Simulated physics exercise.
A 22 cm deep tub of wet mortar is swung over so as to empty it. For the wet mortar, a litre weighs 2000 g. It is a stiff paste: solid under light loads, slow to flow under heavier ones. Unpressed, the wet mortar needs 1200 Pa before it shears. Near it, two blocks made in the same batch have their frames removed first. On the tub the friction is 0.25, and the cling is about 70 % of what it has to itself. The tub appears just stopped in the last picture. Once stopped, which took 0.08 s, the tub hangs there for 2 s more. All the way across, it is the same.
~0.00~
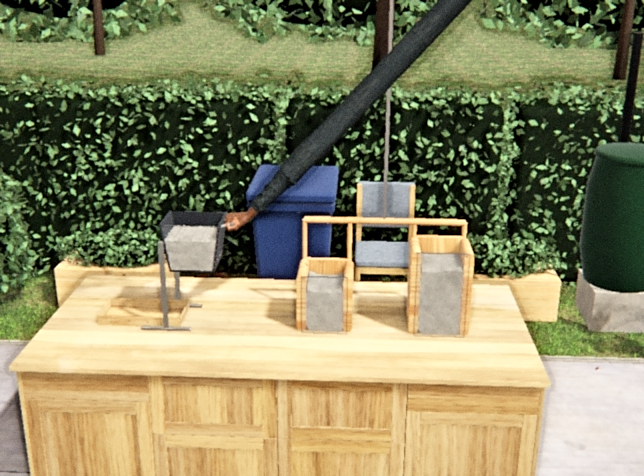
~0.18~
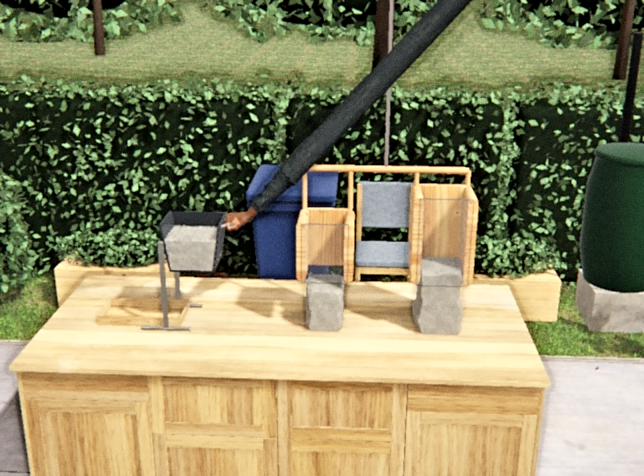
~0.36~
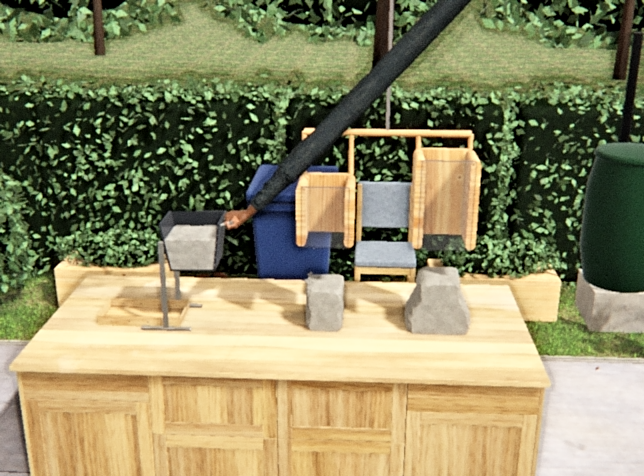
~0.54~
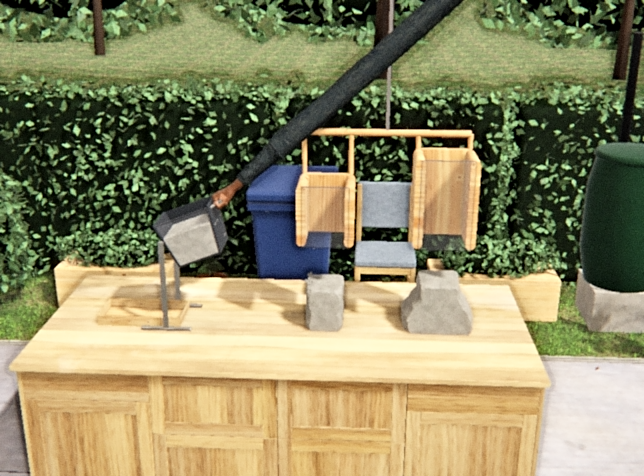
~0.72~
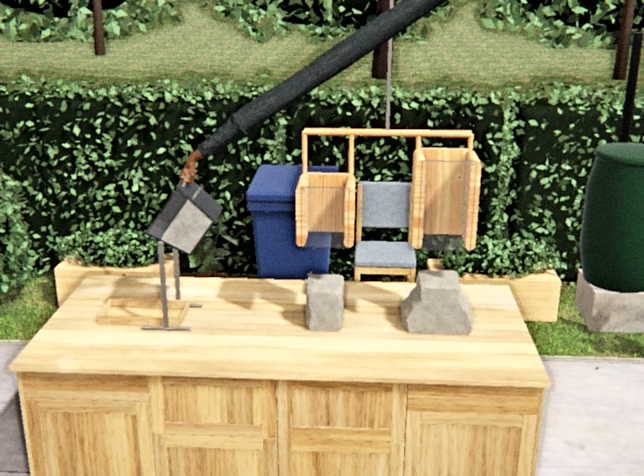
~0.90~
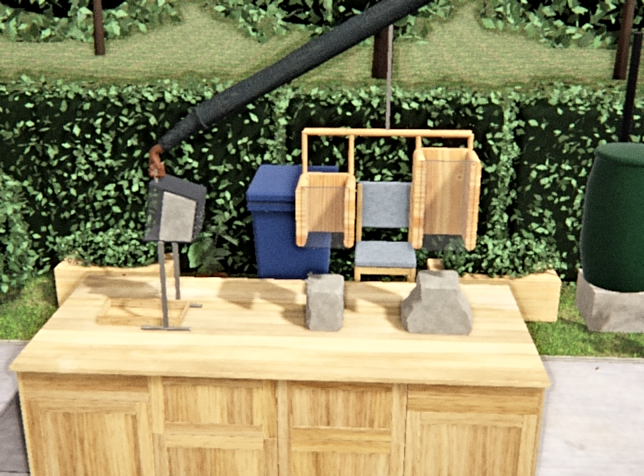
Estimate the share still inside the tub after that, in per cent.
I would say about 100 per cent.
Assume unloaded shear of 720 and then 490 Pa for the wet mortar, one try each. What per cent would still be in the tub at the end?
Roughly 100 % followed by roughly 70 %.
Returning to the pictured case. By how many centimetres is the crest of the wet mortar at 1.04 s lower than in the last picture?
I reckon it's close to 0 cm.
By 1.04 s, the tub is at 81 degrees and holds 100 %.
By 1.21 s, the tub is at 81 degrees and holds 100 %.
By 1.38 s, the tub is at 81 degrees and holds 100 %.
By 1.55 s, the tub is at 81 degrees and holds 100 %.
By 2.90 s, at the end, the tub is at 81 degrees and holds 100 %.
